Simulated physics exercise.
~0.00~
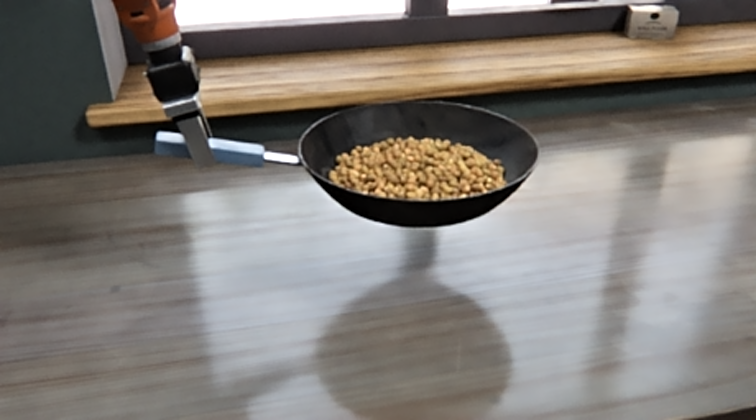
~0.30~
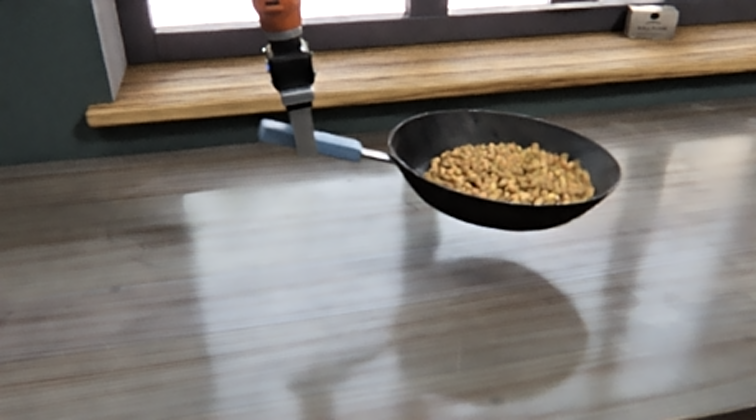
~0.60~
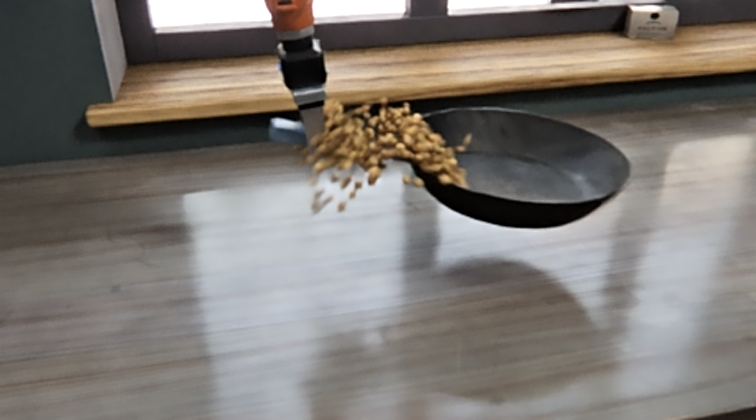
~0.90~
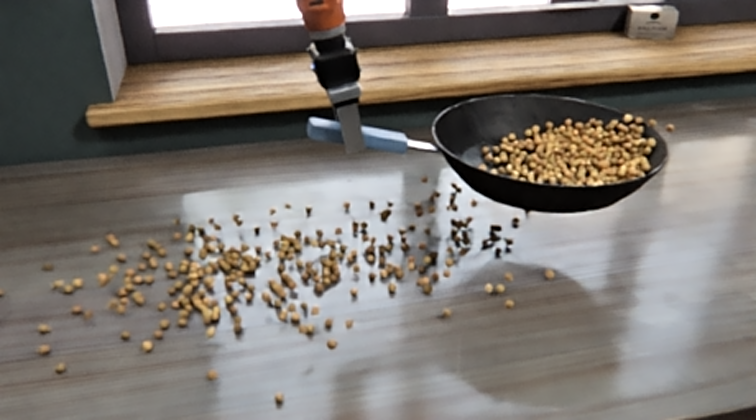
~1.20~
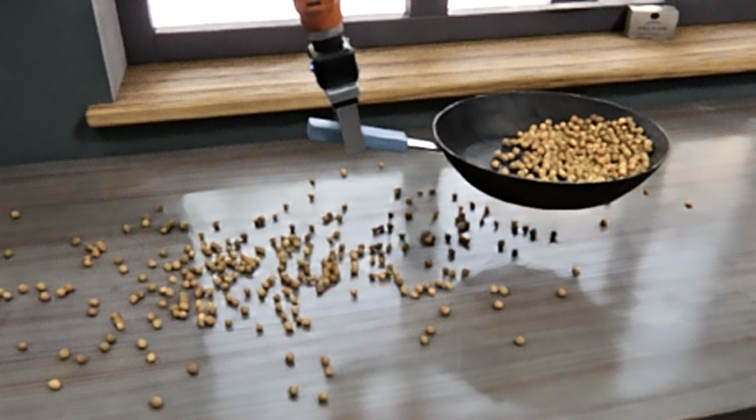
The video shows a robot arm holding a black frying pan of dried chickpeas above a wooden table, moving it right and tossing the load leftward over the handle side; many chickpeas spill and scatter across the table, while the rest remain in the raised pan.
